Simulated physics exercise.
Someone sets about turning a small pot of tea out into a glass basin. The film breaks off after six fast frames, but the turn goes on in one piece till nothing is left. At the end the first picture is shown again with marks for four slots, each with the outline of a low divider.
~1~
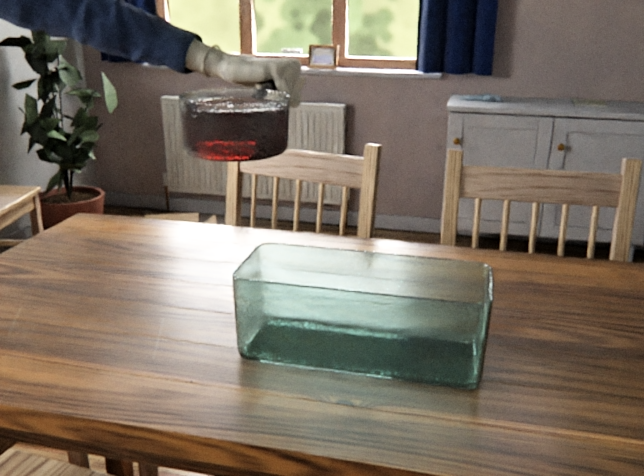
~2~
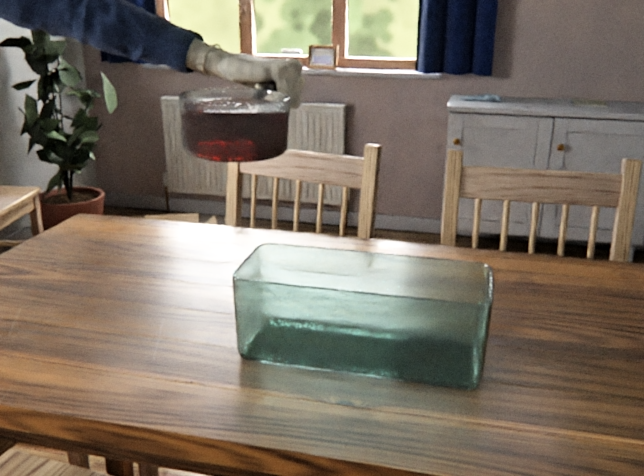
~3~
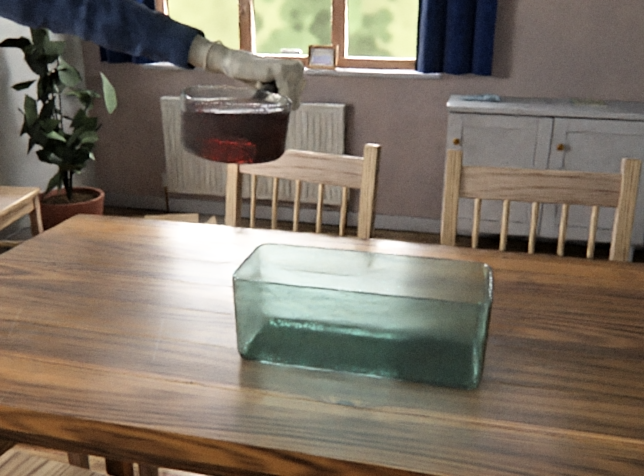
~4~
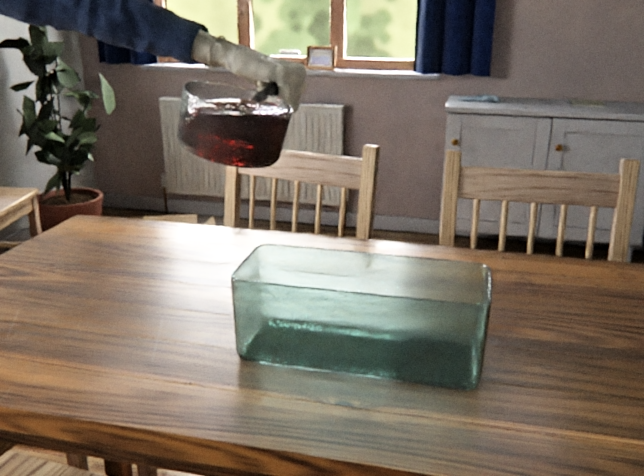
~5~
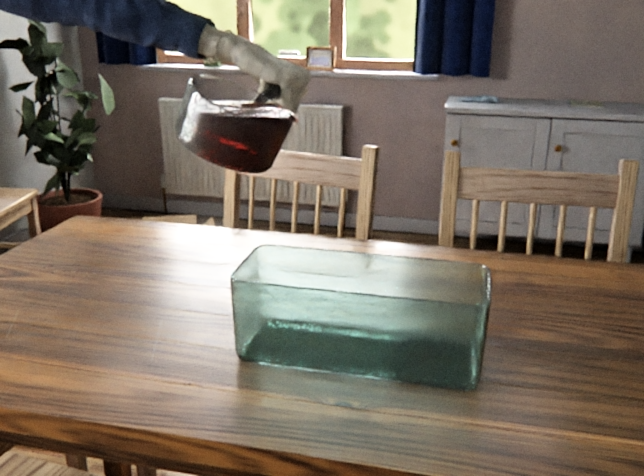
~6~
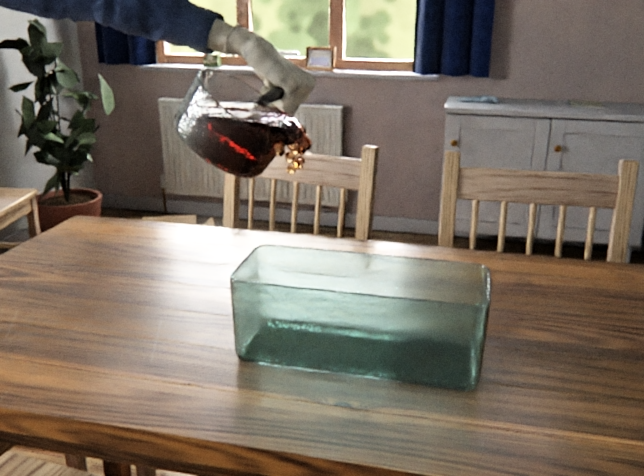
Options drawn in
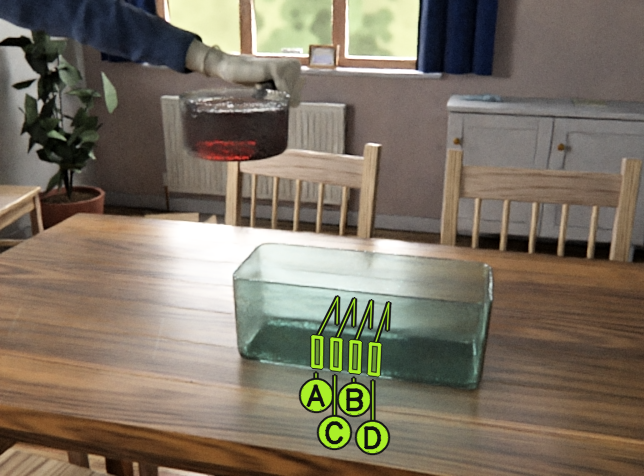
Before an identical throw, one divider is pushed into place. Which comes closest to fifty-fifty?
C is best.
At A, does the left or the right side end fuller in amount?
More ends on the right.
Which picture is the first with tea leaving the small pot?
Picture 5.
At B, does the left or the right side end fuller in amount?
The left one.
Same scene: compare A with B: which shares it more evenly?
That would be A.
On the marked copy, A at (316, 373); B at (353, 378); C at (334, 375); D at (372, 381).
Choosing A, about 30 % ends left of the wall and 69 % right of it.
Choosing B, about 81 % ends left of the wall and 17 % right of it.
Choosing C, about 49 % ends left of the wall and 50 % right of it.
Choosing D, about 93 % ends left of the wall and 6 % right of it.
